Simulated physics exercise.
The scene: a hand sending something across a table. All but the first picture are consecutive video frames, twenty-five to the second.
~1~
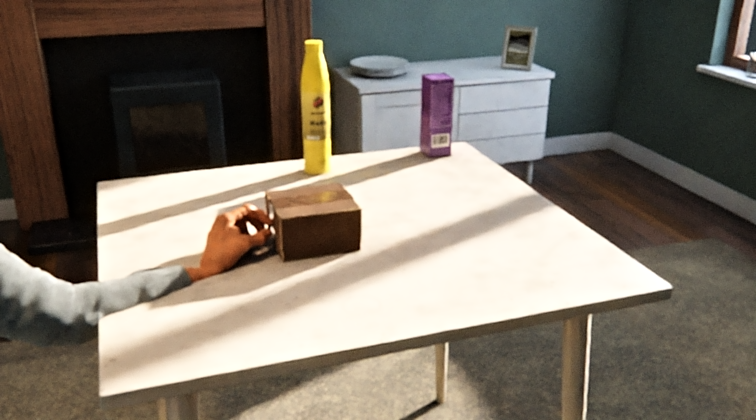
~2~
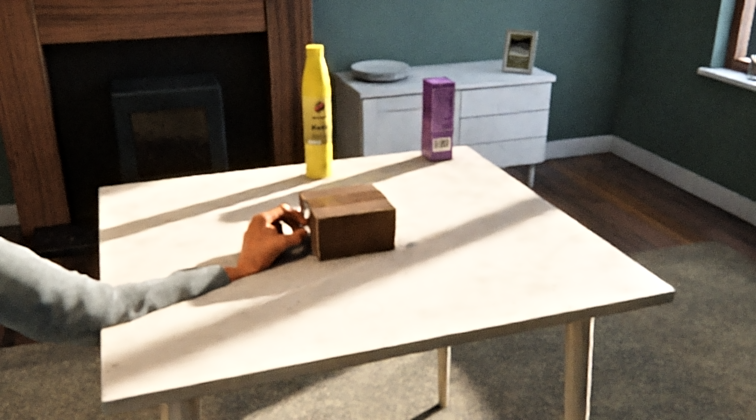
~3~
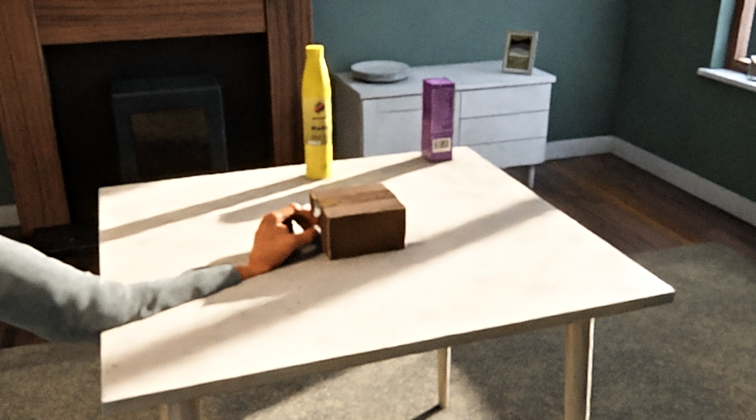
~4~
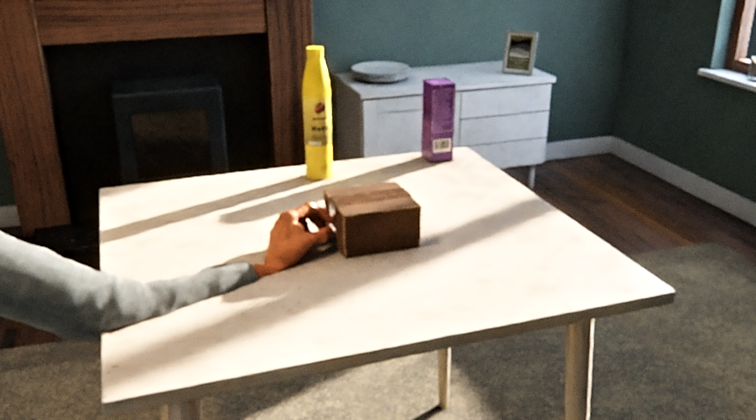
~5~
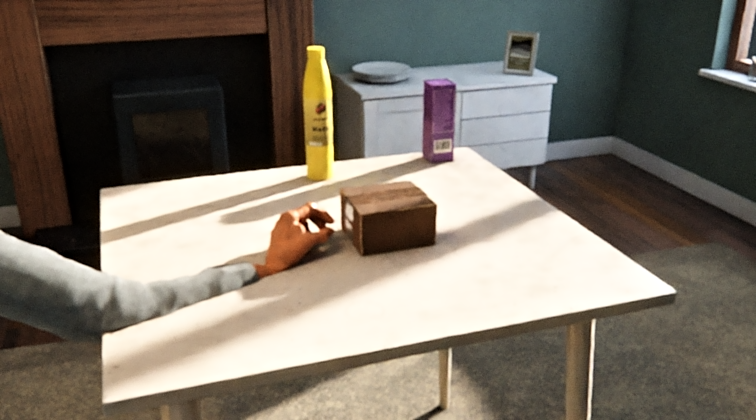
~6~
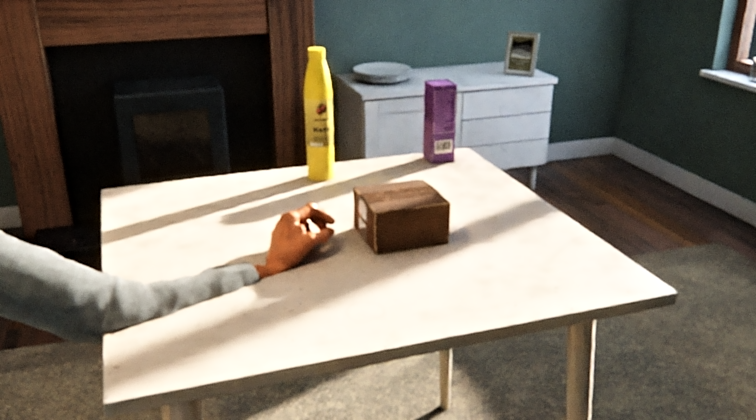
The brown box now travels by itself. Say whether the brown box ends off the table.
The brown box is still on the table.
Then, 0.10 s on from there, brown box shifted about its own width near (422, 212).
Then, 0.20 s on from there, brown box shifted about its own width near (430, 211).
In the end, moved from the start, brown box. At the end, from the last picture's camera, brown box near (430, 211).
